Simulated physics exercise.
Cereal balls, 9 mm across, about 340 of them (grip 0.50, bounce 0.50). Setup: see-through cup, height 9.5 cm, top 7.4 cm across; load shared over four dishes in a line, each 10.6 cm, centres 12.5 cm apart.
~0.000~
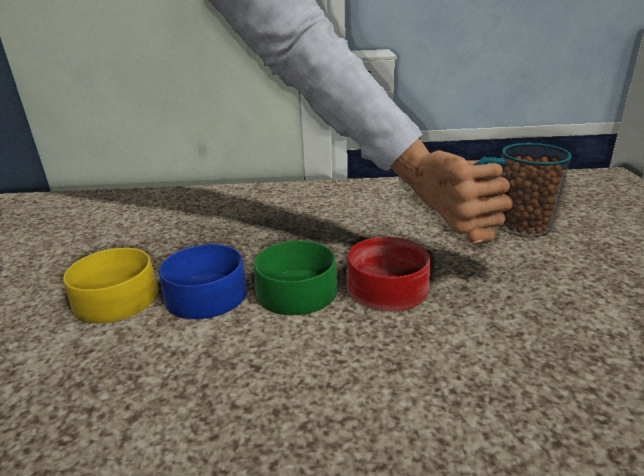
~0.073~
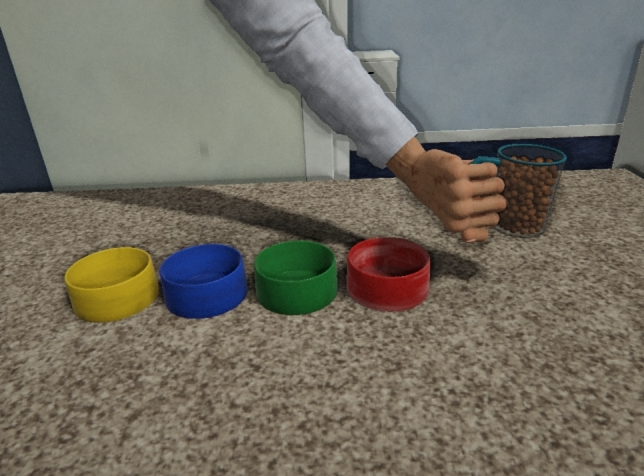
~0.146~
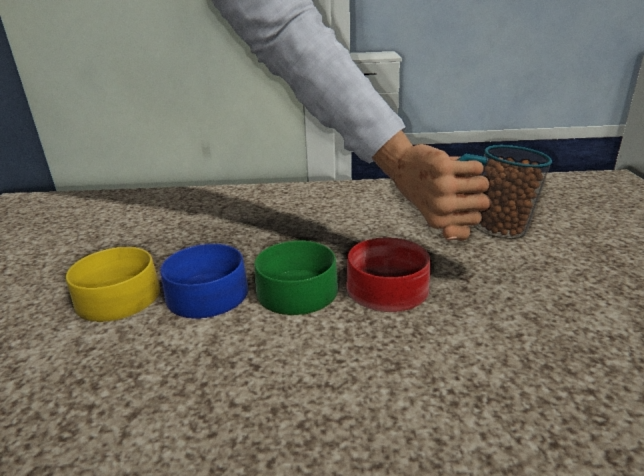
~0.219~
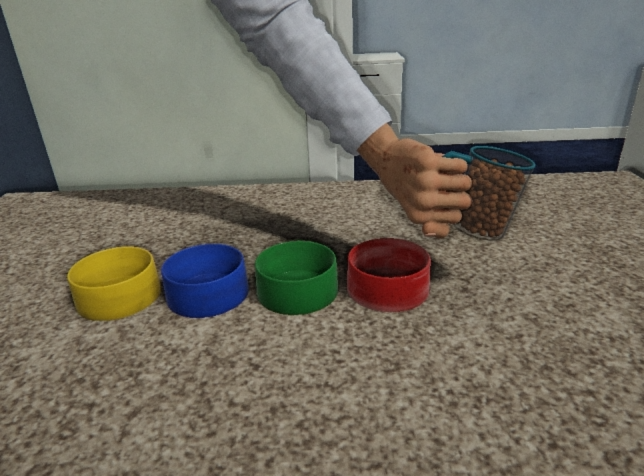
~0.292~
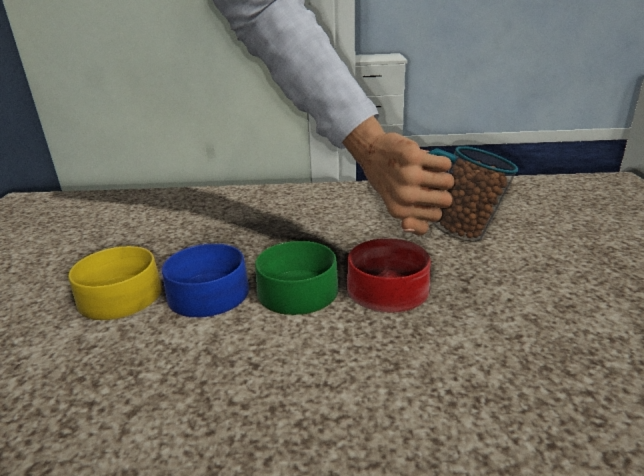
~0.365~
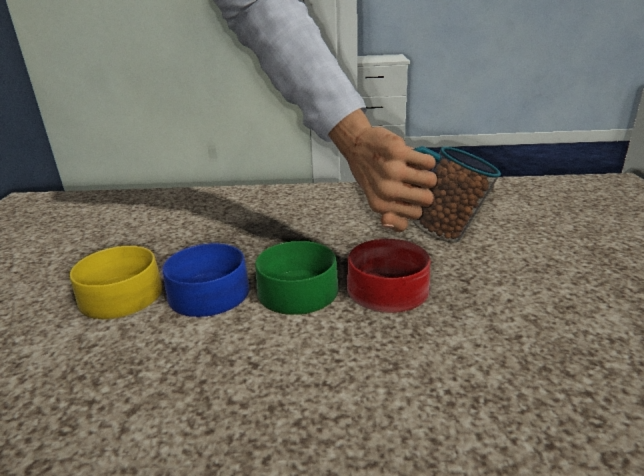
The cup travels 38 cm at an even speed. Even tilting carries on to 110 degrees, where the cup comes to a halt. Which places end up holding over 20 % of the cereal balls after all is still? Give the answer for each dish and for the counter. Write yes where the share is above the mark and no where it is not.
Red dish: No, blue dish: No, green dish: Yes, yellow dish: No, counter: No.
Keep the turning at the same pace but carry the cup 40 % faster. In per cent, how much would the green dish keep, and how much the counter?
Green 100, counter 0.
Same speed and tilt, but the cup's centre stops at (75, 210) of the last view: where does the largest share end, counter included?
Result: Biggest portion at yellow.
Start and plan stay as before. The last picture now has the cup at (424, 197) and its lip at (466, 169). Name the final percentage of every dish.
In the end red holds 0, blue holds 0, green holds 100, yellow holds 0.
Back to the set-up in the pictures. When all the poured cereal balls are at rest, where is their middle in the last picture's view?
Near (293, 275).
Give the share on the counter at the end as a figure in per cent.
I'd put it near 0 per cent.
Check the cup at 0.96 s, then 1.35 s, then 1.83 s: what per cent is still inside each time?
In order, near 100 %, 95 % and 45 %.
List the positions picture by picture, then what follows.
The first picture shows cup at (529, 190), tilt 0 degrees, lip at (567, 152), moved 0.0 cm; middle of the pieces at (529, 192); red dish at (388, 256); green dish at (295, 260); blue dish at (201, 264); yellow dish at (108, 268).
The second picture shows cup at (524, 191), tilt 2 degrees, lip at (562, 154), moved 0.7 cm; middle of the pieces at (523, 193).
The third picture shows cup at (508, 192), tilt 6 degrees, lip at (548, 158), moved 2.7 cm; middle of the pieces at (507, 194).
The fourth picture shows cup at (490, 194), tilt 11 degrees, lip at (532, 162), moved 5.0 cm; middle of the pieces at (489, 196).
The fifth picture shows cup at (471, 195), tilt 16 degrees, lip at (515, 167), moved 7.3 cm; middle of the pieces at (470, 197).
The sixth picture shows cup at (453, 196), tilt 21 degrees, lip at (498, 171), moved 9.6 cm; middle of the pieces at (451, 198); red dish at (389, 258); green dish at (296, 260); blue dish at (204, 263); yellow dish at (113, 265). The cup turns about 70 degrees a second and travels 31 cm a second.
Then, at 0.96 s, tilt 63 degrees; cup holds 100 %.
After 1.35 s, tilt 91 degrees; cup holds 95 %, green 5 %.
Then, at 1.83 s, tilt 110 degrees; cup holds 45 %, green 55 %.
At rest (3.4 s), red 0 %, blue 0 %, green 100 %, yellow 0 %, counter 0 %.
